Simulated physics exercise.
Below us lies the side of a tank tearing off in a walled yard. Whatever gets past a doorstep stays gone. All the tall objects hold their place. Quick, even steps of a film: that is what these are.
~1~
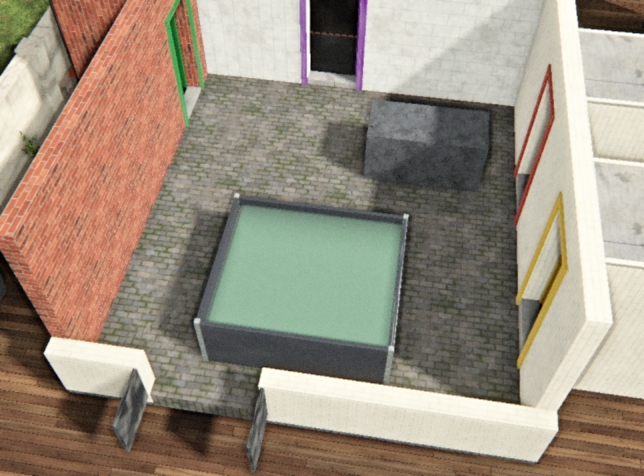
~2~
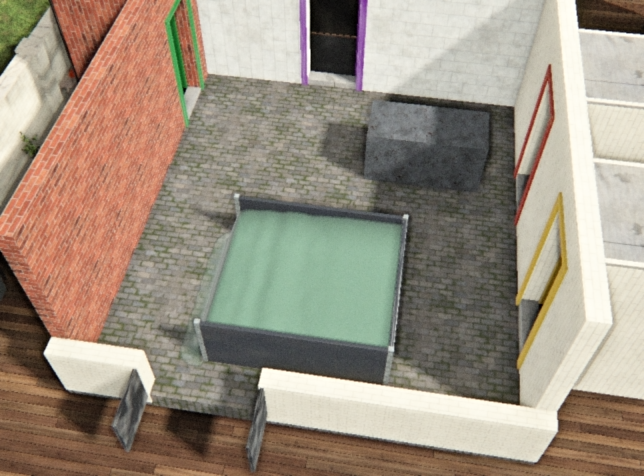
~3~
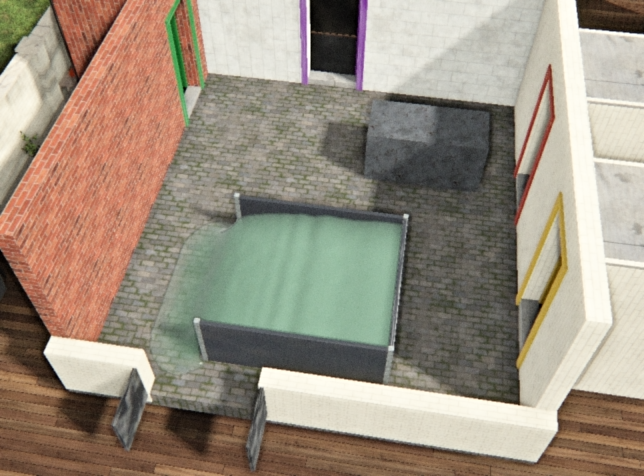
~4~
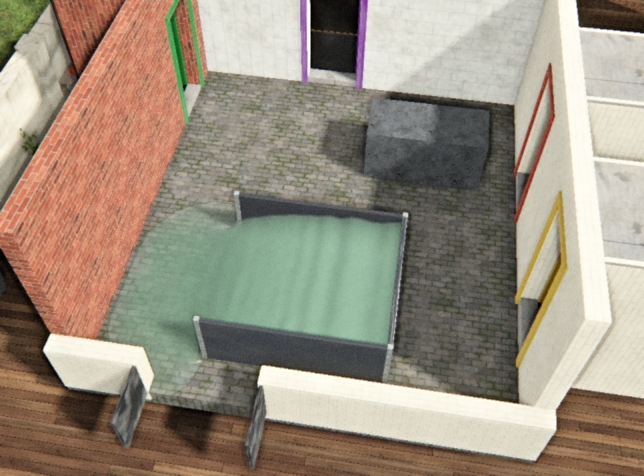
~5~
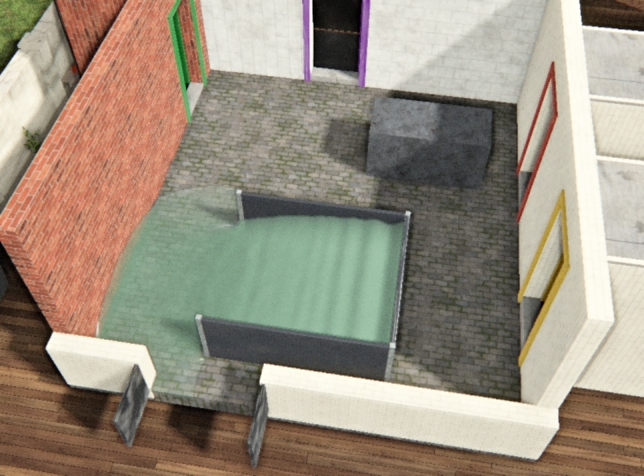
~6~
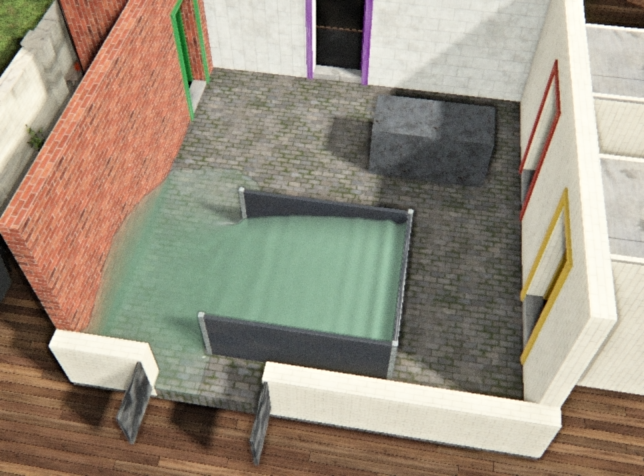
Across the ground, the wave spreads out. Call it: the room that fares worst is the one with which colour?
It is the green one.
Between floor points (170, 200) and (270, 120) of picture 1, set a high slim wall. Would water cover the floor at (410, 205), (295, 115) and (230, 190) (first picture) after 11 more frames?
Going through them in the order asked, I'd say still bare, then still bare, then reached by the flood.
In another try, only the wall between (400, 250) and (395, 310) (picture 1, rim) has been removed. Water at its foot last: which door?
That would be the door marked green, I reckon.
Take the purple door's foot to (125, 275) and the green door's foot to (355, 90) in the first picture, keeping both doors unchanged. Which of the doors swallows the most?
My pick: The one in purple.
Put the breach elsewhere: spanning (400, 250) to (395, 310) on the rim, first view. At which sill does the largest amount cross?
The door marked yellow.
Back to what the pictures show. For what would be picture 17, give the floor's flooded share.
Roughly 40 per cent.
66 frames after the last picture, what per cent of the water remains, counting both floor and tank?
About 74 %.
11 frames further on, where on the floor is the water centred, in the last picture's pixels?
Close to pixel (223, 262).
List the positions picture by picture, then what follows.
The tank at (308, 270) is whole and still, in the first picture.
The front is at a hidden place, out from the gap at (225, 281), in the second picture.
The front is at a hidden place, out from the gap at (226, 283), in the third picture.
Water pours out at (226, 283) and has run to a hidden place, in the fourth picture.
The front is at (156, 202), out from the gap at (228, 282), in the fifth picture.
The front is at (169, 175), out from the gap at (231, 280), in the sixth picture.
A moment on, water covers 25 % of the floor; red door not reached, yellow door not reached, purple door not reached, green door wet at the sill, nothing in.
Next, water covers 40 % of the floor; red door not reached, yellow door not reached, purple door not reached, green door wet at the sill, nothing in.
Then, water covers 60 % of the floor; red door not reached, yellow door not reached, purple door some in, green door a trickle in.
Later, water covers 85 % of the floor; red door wet at the sill, nothing in, yellow door wet at the sill, nothing in, purple door some in, green door a lot in.
In the end, water covers 100 % of the floor; red door wet at the sill, nothing in, yellow door wet at the sill, nothing in, purple door a lot in, green door a lot in; the green door has let in the most.
